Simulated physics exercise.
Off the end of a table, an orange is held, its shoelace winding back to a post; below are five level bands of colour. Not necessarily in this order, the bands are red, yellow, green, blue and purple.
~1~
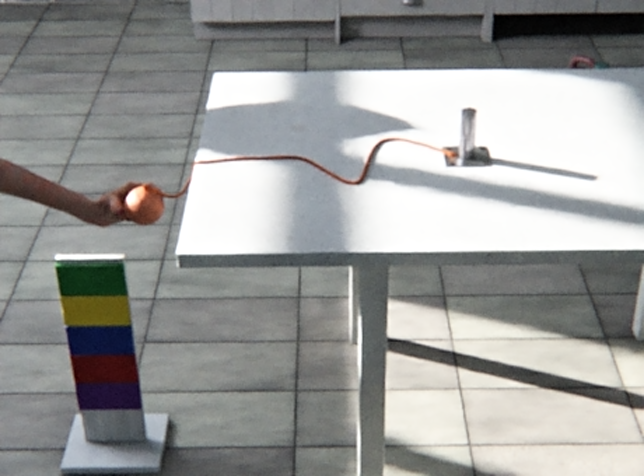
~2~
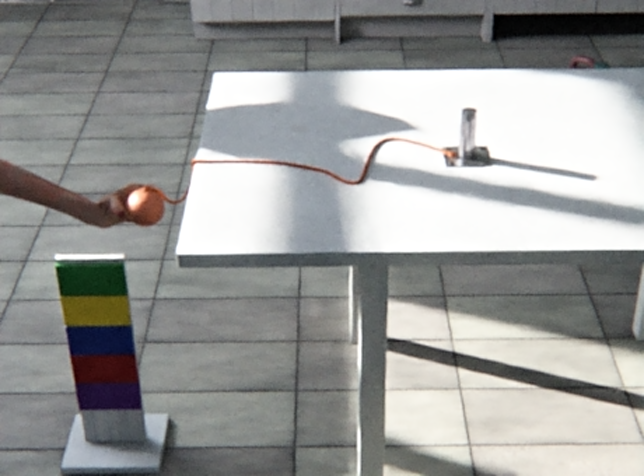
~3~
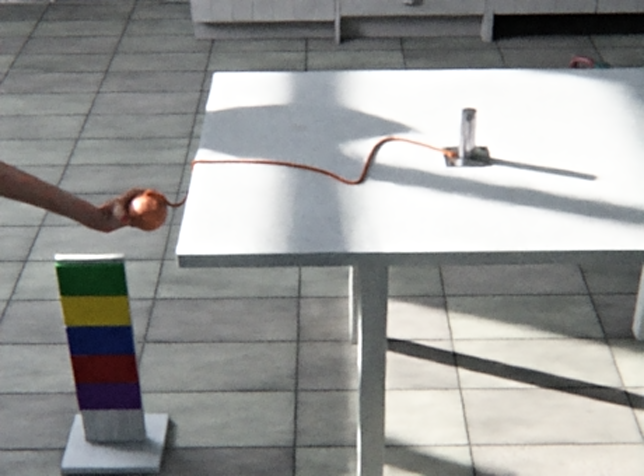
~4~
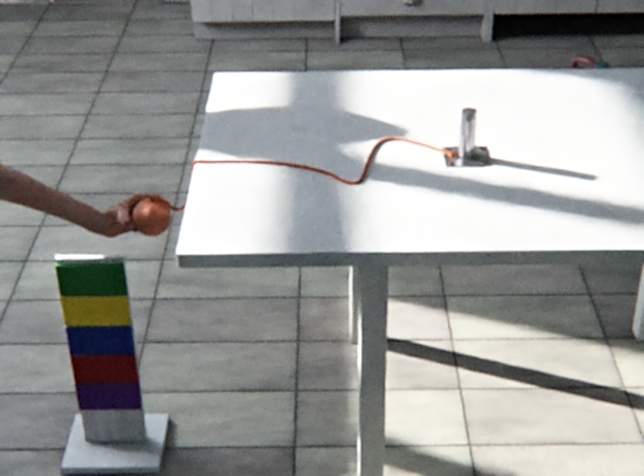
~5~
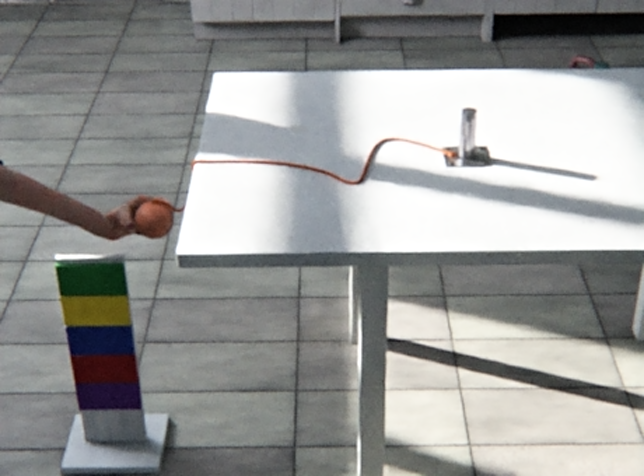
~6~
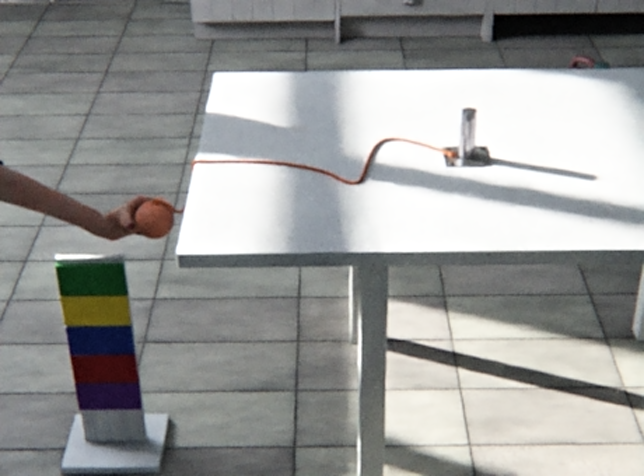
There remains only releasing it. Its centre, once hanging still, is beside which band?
Beside the blue band.
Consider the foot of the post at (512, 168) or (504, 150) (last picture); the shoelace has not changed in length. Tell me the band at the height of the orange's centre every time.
Answer, in order: Yellow, yellow.
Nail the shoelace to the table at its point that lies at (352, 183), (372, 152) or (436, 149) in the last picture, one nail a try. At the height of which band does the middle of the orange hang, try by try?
First try green, second try yellow, third try blue.
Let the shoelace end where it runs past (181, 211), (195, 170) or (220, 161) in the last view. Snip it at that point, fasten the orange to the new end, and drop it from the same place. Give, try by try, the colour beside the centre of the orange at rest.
For the first: Yellow; for the second: Green; for the third: Above them all.
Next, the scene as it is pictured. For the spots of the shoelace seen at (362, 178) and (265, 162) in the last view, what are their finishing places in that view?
About (285, 163), and the other about (195, 192).
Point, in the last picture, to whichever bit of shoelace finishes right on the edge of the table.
Position: Approx. (284, 164).
Soon after, orange near (197, 309); level with yellow.
After that, orange near (225, 328); level with blue.
In the end, orange near (205, 336); level with blue. Its centre hangs level with the blue band.
